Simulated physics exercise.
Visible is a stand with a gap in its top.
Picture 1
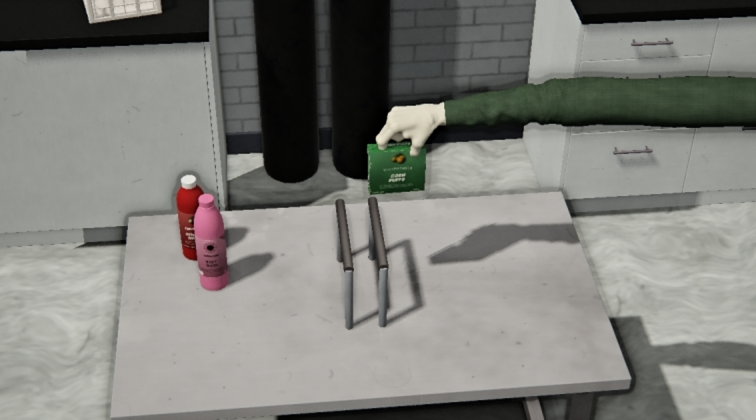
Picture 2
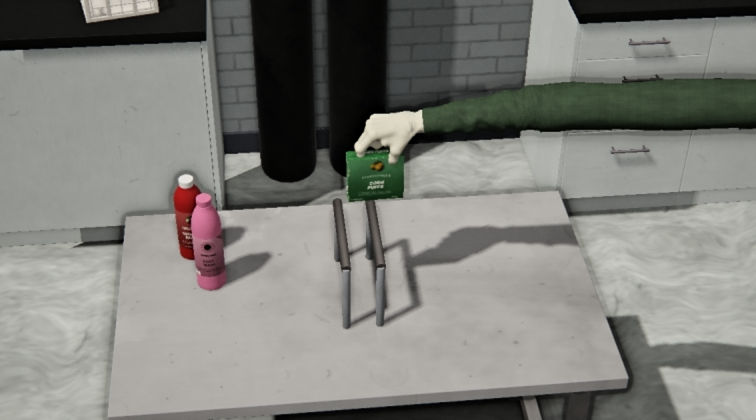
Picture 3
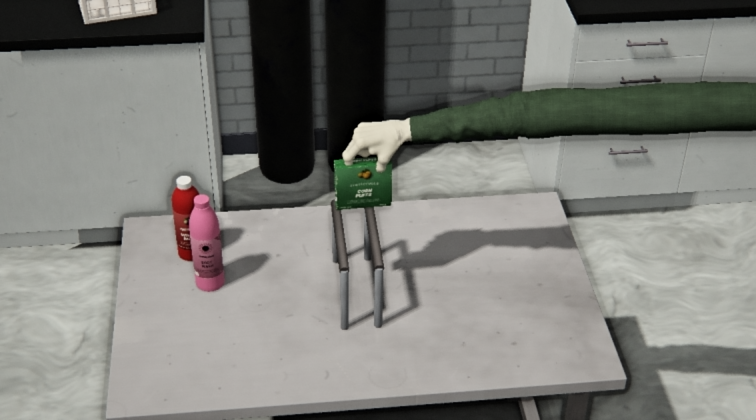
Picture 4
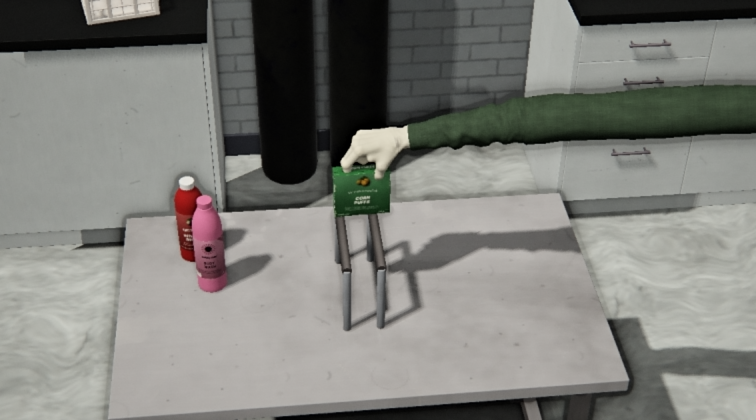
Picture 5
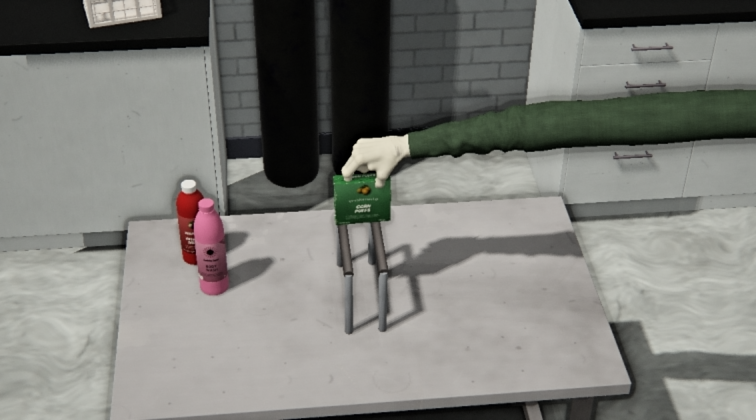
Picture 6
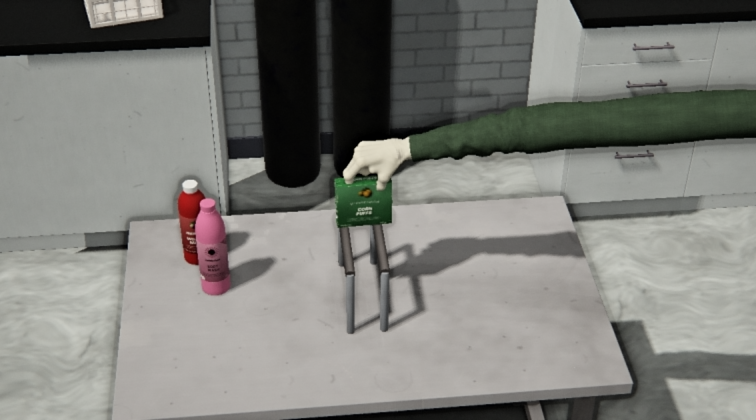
A gloved hand moving a green packet left and lowering it over a metal stand, beside red and pink bottles.
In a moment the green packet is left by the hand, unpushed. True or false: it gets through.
False.
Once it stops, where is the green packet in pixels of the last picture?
Near pixel (364, 215).
Then, 0.20 s on from there, green packet shifted a little near (364, 215).
Then, 0.40 s on from there, green packet resting near (364, 215).
In the end, moved from the start, green packet; the other 2 unmoved. At the end, from the last picture's camera, green packet near (364, 215). The packet stays on top.
